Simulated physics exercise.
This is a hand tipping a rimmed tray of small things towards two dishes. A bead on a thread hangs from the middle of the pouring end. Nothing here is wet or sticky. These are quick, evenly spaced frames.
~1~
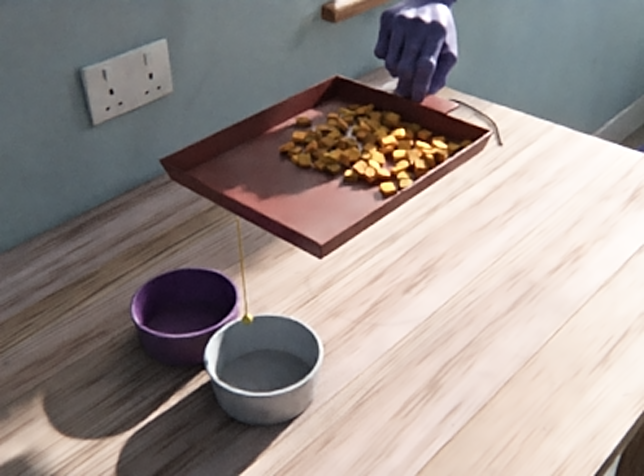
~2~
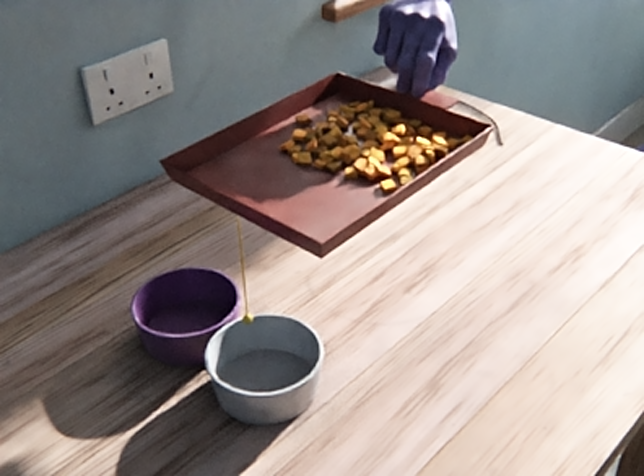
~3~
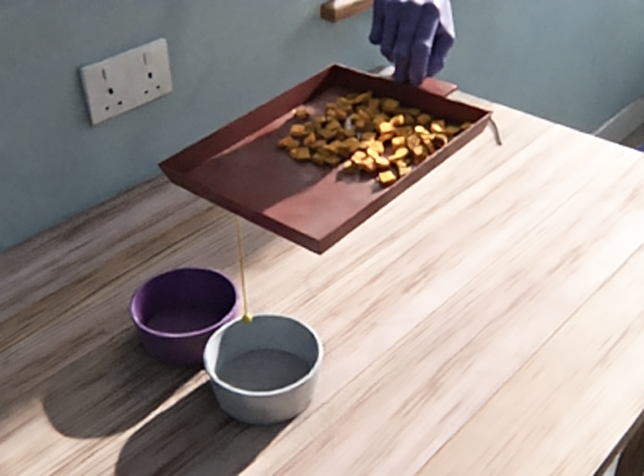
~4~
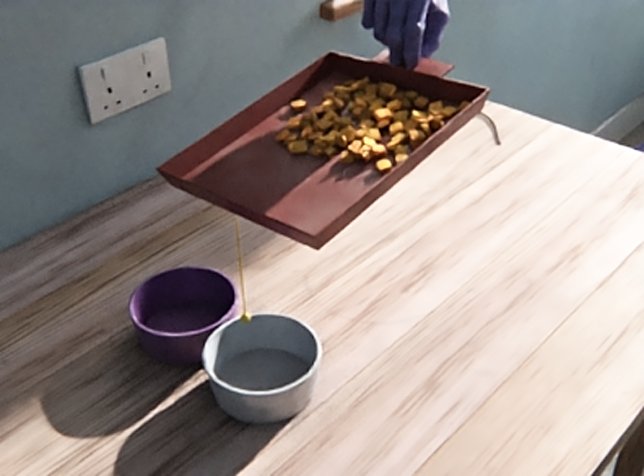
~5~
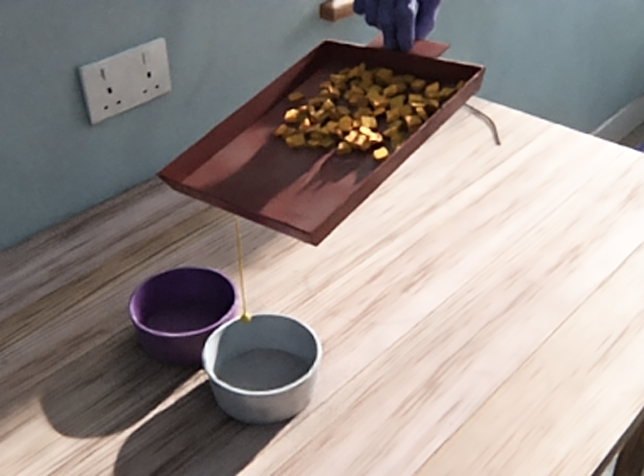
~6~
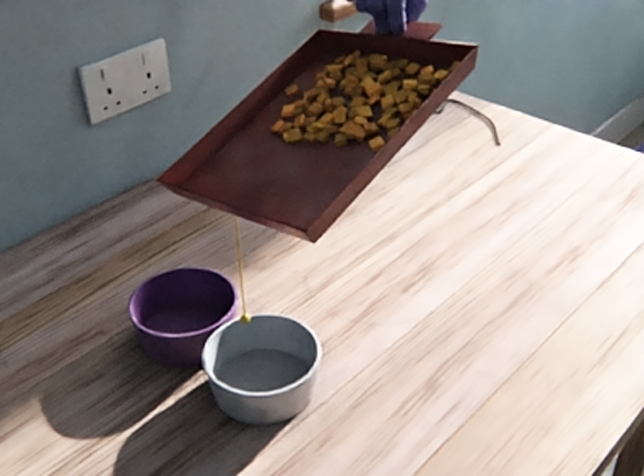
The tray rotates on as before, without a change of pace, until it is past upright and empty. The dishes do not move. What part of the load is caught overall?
The two hold over half of the load.
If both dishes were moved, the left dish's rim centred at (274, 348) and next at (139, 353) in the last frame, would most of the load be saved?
In turn: Below a half; the smaller part.
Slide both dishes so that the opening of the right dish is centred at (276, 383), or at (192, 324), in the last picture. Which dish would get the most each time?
The first try: Left. The second: The right dish.
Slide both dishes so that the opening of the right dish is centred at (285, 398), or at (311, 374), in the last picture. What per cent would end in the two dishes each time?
The first gives 20 %, the second 40 %.
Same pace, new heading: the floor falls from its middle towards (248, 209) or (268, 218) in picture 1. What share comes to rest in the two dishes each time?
First some 40, then 40 per cent.
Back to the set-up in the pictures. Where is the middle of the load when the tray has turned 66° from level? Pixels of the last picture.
Close to (193, 196).
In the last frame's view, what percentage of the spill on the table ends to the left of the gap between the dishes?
About 100 per cent.
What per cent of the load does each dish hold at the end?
For the left dish some 80 %, for the right dish some 0 %.
Shortly afterwards, tray tipped steeply; the bulk on the tray; only a few in the left dish; near a quarter in the air.
Next, tray tipped past a quarter turn; a little on the tray; near half in the left dish; near a quarter outside both; a little in the air.
Some moments later, tray tipped past a quarter turn; the bulk in the left dish; near a quarter outside both.
In the end, tray tipped past a quarter turn; none at all in the right dish; the bulk in the left dish; near a quarter outside both.
